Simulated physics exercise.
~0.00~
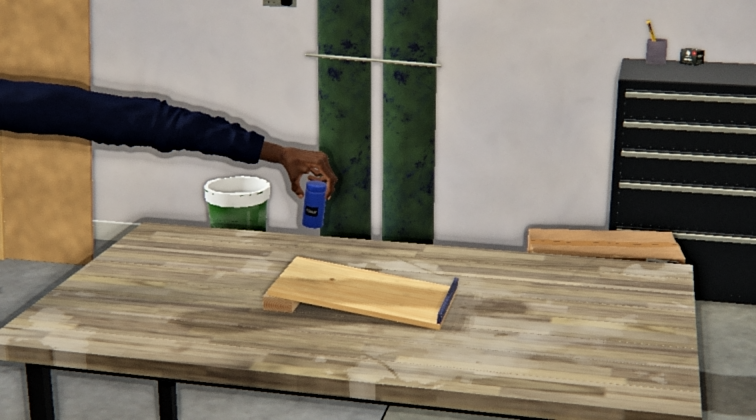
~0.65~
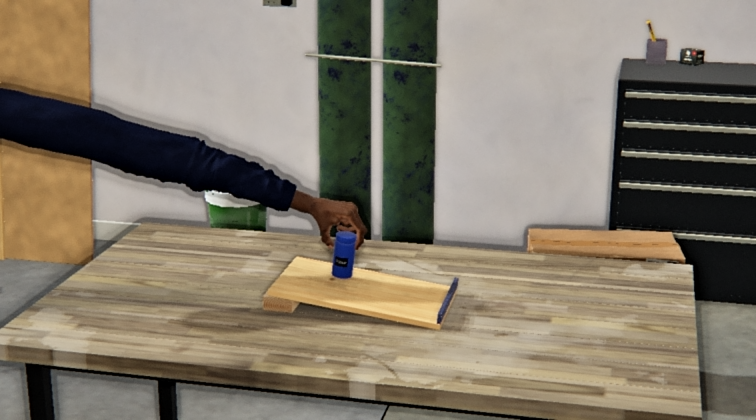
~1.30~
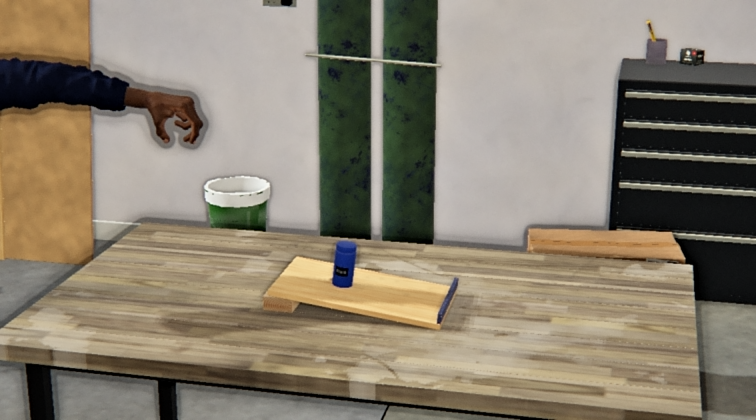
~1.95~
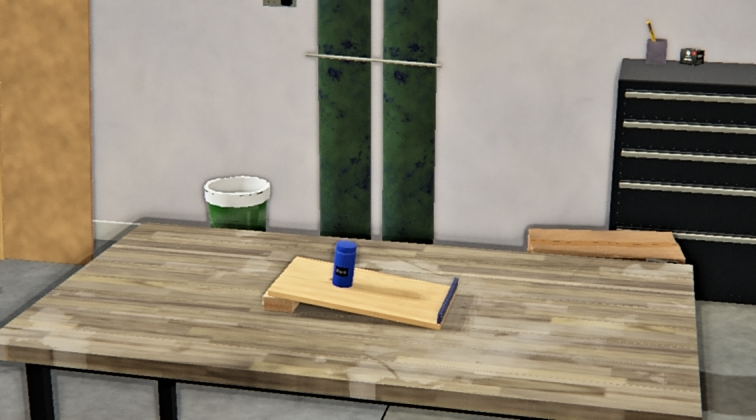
Blue shaker being lowered by a hand onto a sloping wooden board, then staying upright and still after the hand withdraws left.
